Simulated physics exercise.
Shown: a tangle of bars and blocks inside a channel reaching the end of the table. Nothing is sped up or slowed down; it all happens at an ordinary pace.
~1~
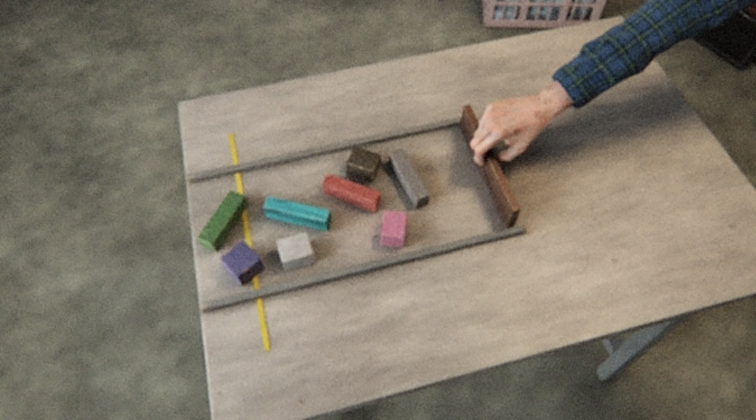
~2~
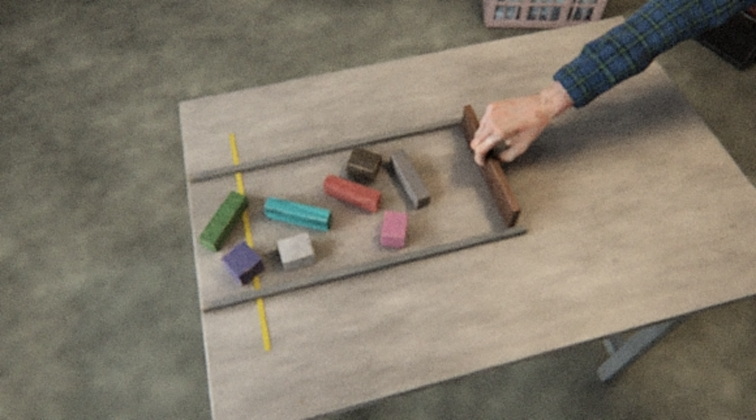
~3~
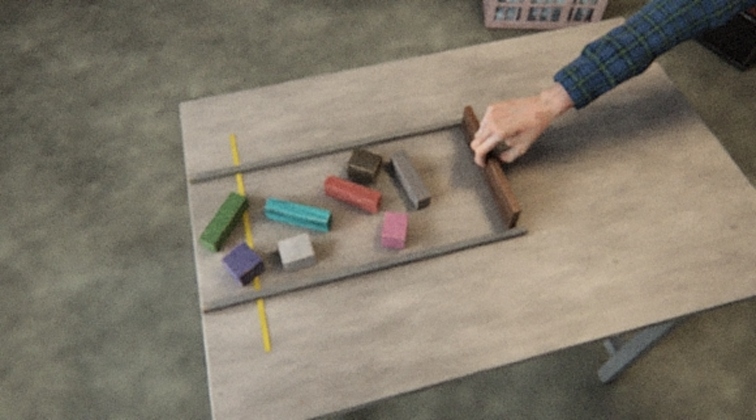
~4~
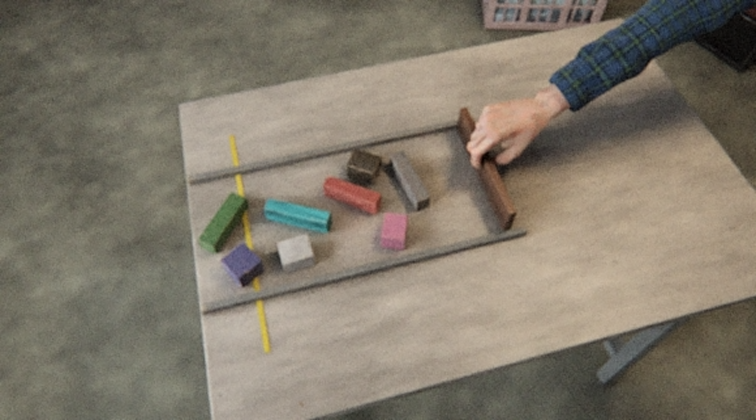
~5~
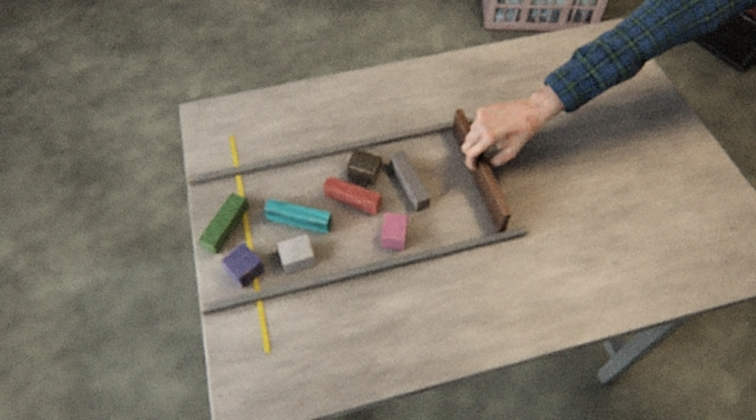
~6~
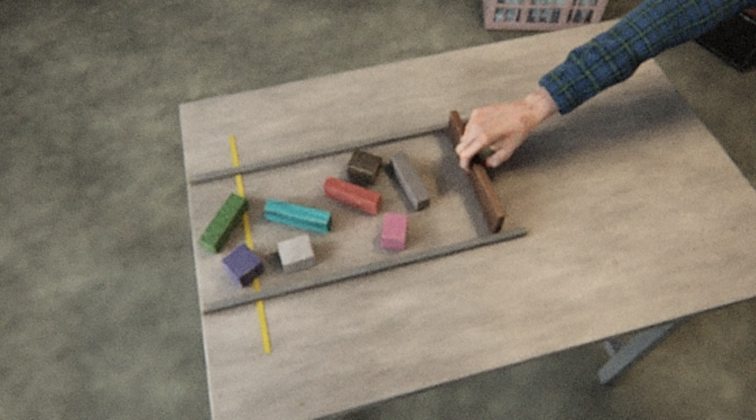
A hand in a dark plaid sleeve slides a brown board slightly leftward along a channel on a wooden table, seen from above at an angle by a still camera. Green, turquoise, red and grey bars lie among black, white, pink and blue blocks, with yellow tape crossing the left end. The board moves a short way at the right, while the loose pieces stay put.
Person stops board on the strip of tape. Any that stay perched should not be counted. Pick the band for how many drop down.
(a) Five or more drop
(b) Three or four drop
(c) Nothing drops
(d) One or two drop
Answer: D.
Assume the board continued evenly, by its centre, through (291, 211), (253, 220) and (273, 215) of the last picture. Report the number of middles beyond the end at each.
In order, that gives 0, then 2, then 0.
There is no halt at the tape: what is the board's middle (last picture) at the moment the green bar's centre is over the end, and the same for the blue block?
The middle would be close to (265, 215) and then close to (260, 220).
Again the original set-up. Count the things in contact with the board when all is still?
2 of them.
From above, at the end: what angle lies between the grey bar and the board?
Near 0 degrees.
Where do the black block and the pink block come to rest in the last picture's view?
In the last picture the black block sits around (214, 190) and the pink block around (242, 273).
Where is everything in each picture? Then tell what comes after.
Green bar (224, 221); blue block (243, 263); white block (296, 252); board (488, 165); tape (247, 229), in the first picture.
Blue block (243, 264); black block (364, 165), in the second picture.
White block (297, 253); pink block (395, 230), in the third picture.
Green bar (224, 222); turquoise stick (298, 216), in the fourth picture.
Blue block (243, 266); board (479, 169), in the fifth picture.
Green bar (224, 223); blue block (243, 266); white block (297, 254); board (474, 170); tape (248, 231), in the sixth picture.
Soon after, none off yet; green bar at rest near (224, 223); blue block at rest near (243, 266); white block at rest near (297, 254).
Then, none off yet; green bar at rest near (224, 223); blue block at rest near (243, 266); white block moved a little near (285, 264).
At rest, the number that fall off is one or two; fallen, blue block and green bar.
